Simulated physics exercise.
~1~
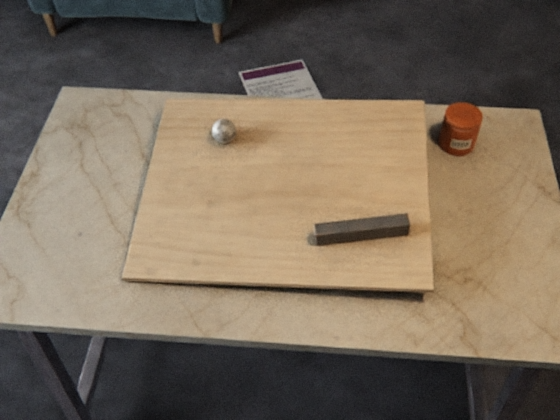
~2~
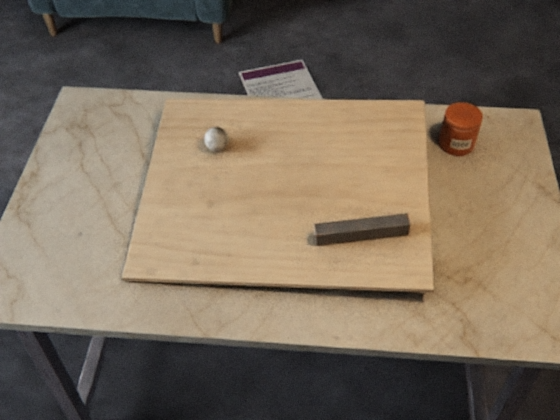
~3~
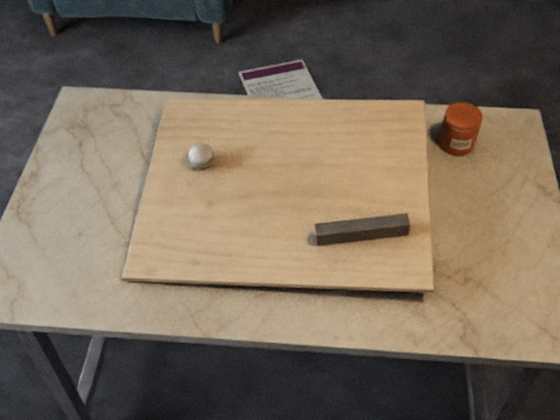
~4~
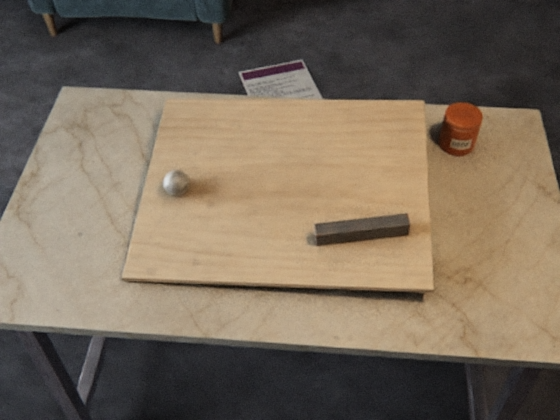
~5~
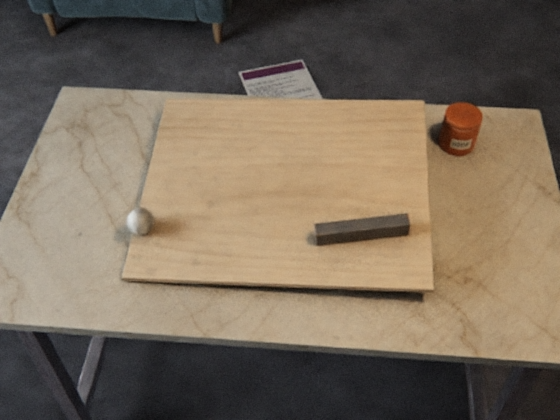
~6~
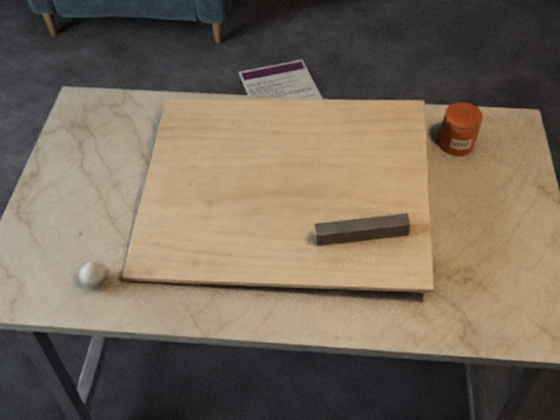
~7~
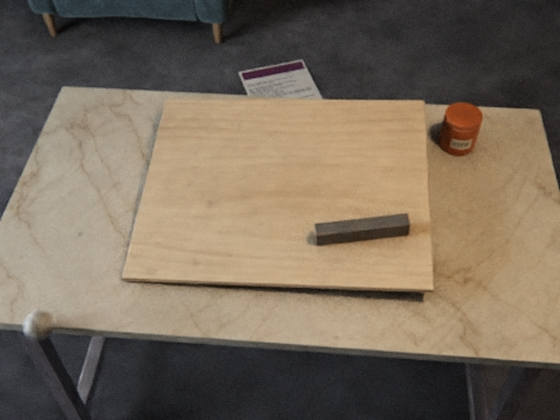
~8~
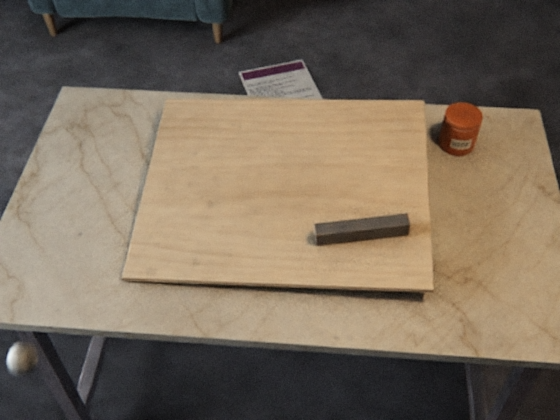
On a tilted wooden board, a white ball rolls down and off the left edge.
